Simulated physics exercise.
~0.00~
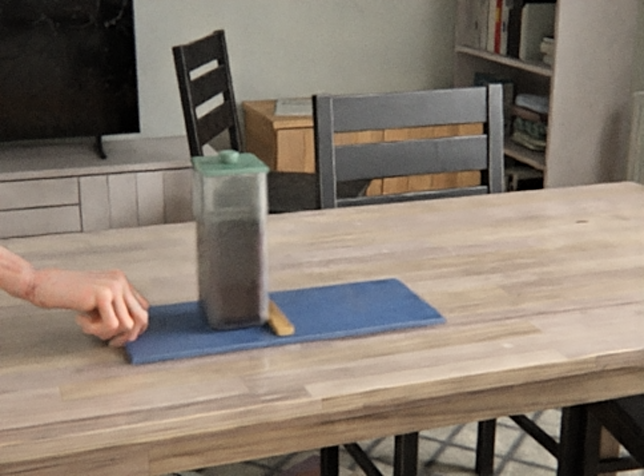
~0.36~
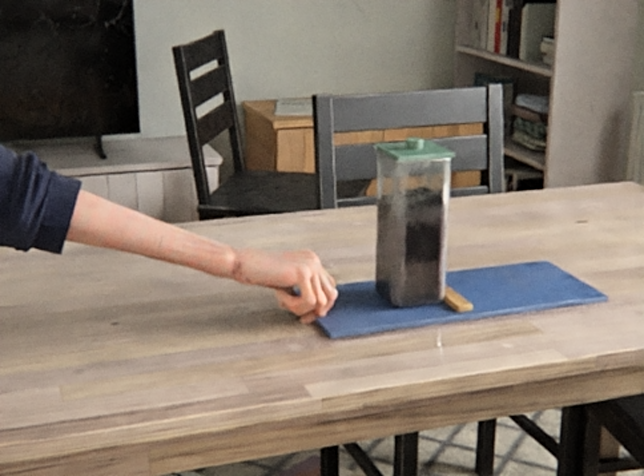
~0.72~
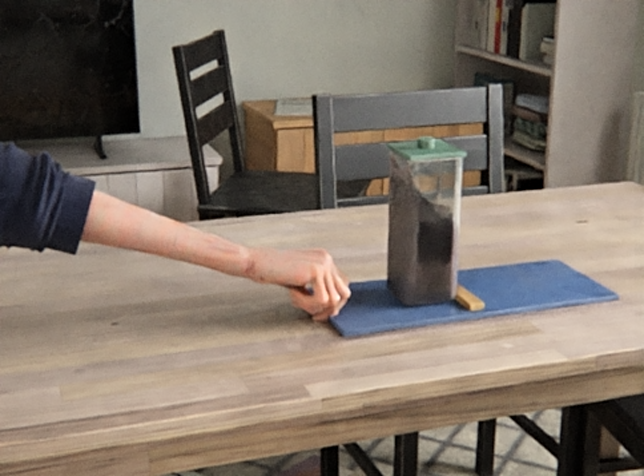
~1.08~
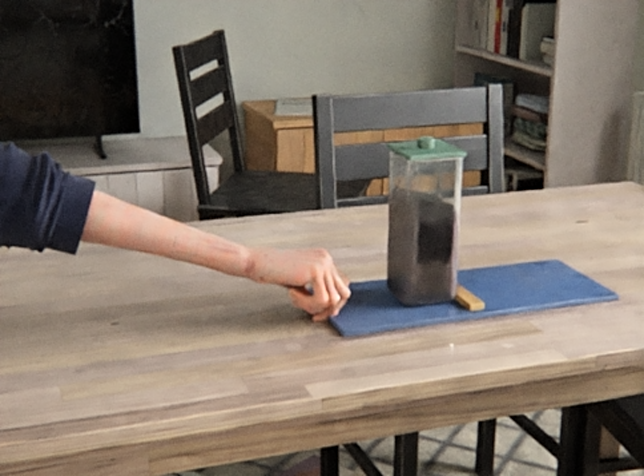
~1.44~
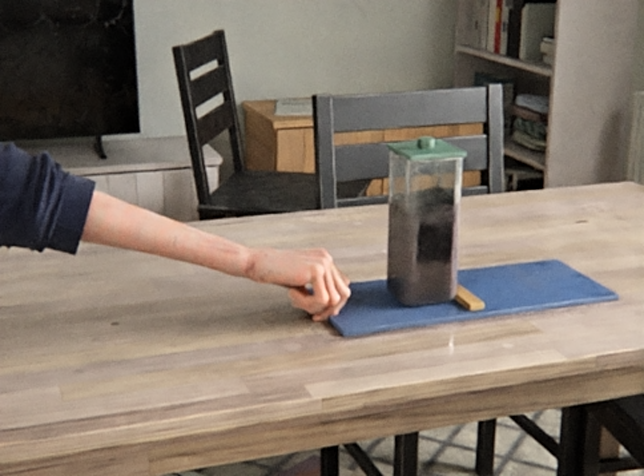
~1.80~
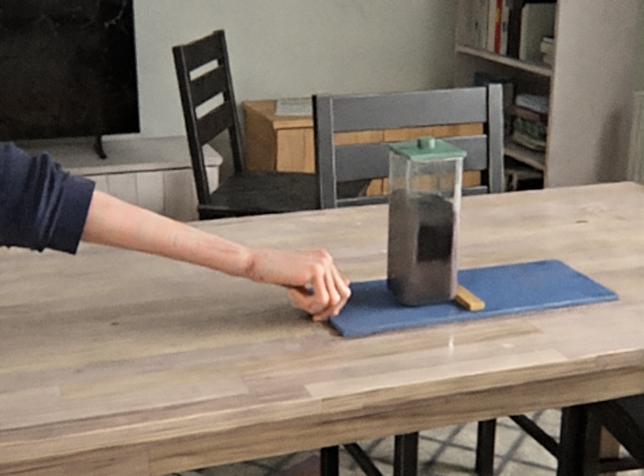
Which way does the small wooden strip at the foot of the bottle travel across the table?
The strip moves to the right, riding along on the blue board with the bottle.
